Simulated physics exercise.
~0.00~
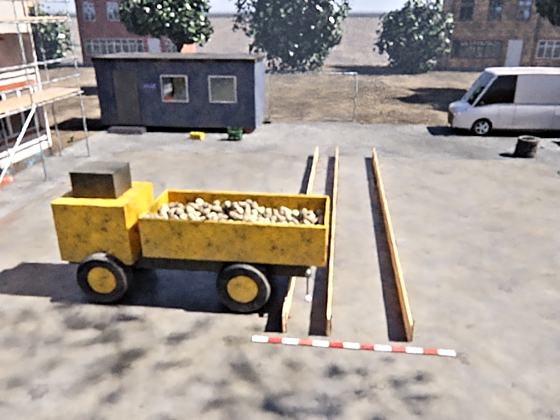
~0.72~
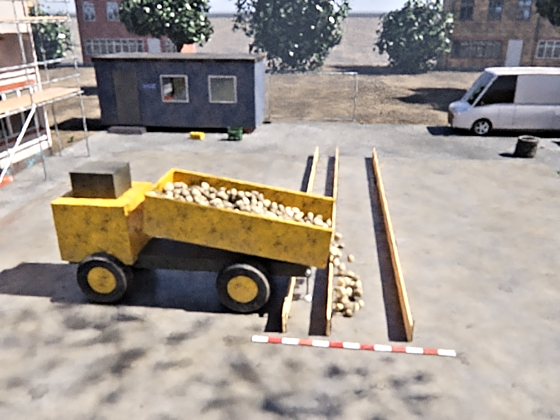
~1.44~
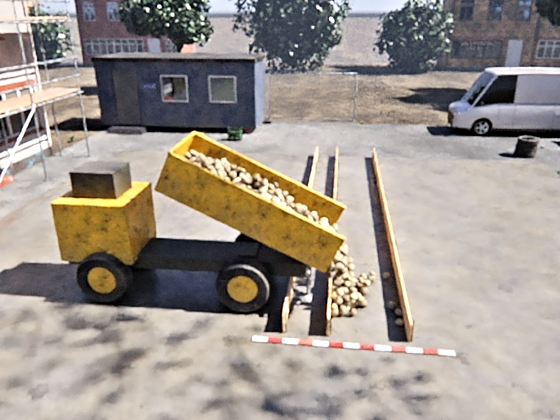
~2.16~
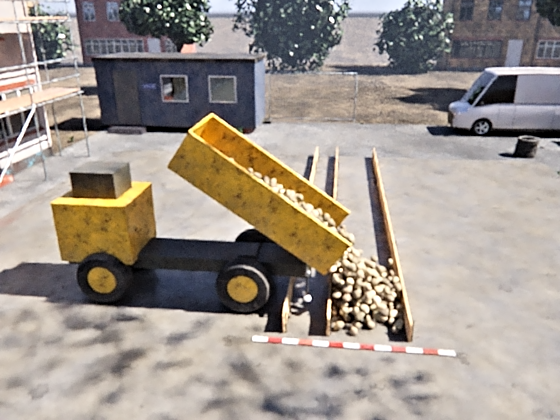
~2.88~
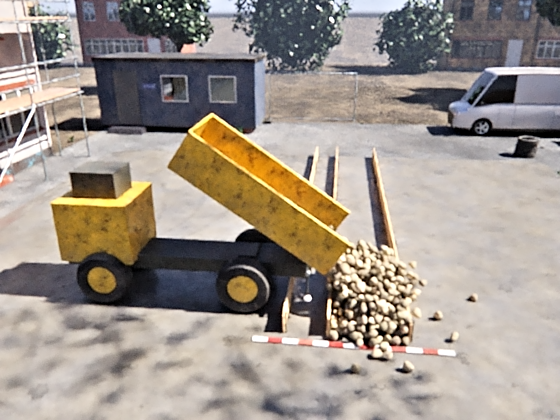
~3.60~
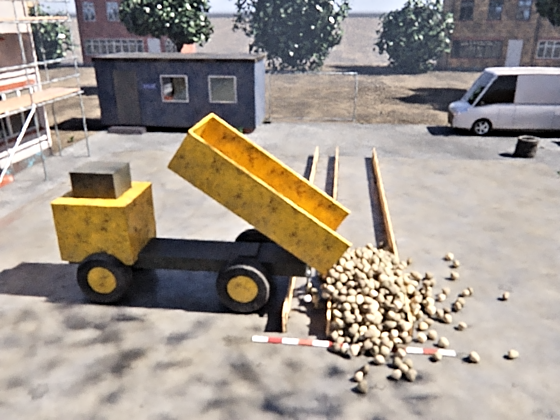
A yellow tipper truck loaded with pale, rounded stones stands at the left of a grey building yard, seen from the side and slightly above. Three long wooden planks lie on the ground behind it, with a red and white striped staff in front, and a dark cabin, scaffolding and a white van in the background. The truck's body begins to tilt, and a few stones drop between the planks. It rises steeply and stops, while the stones slide out in a growing stream. They heap up between the right-hand planks, and some roll beyond the last plank and over the staff. Finally the raised body is empty above a broad pile.
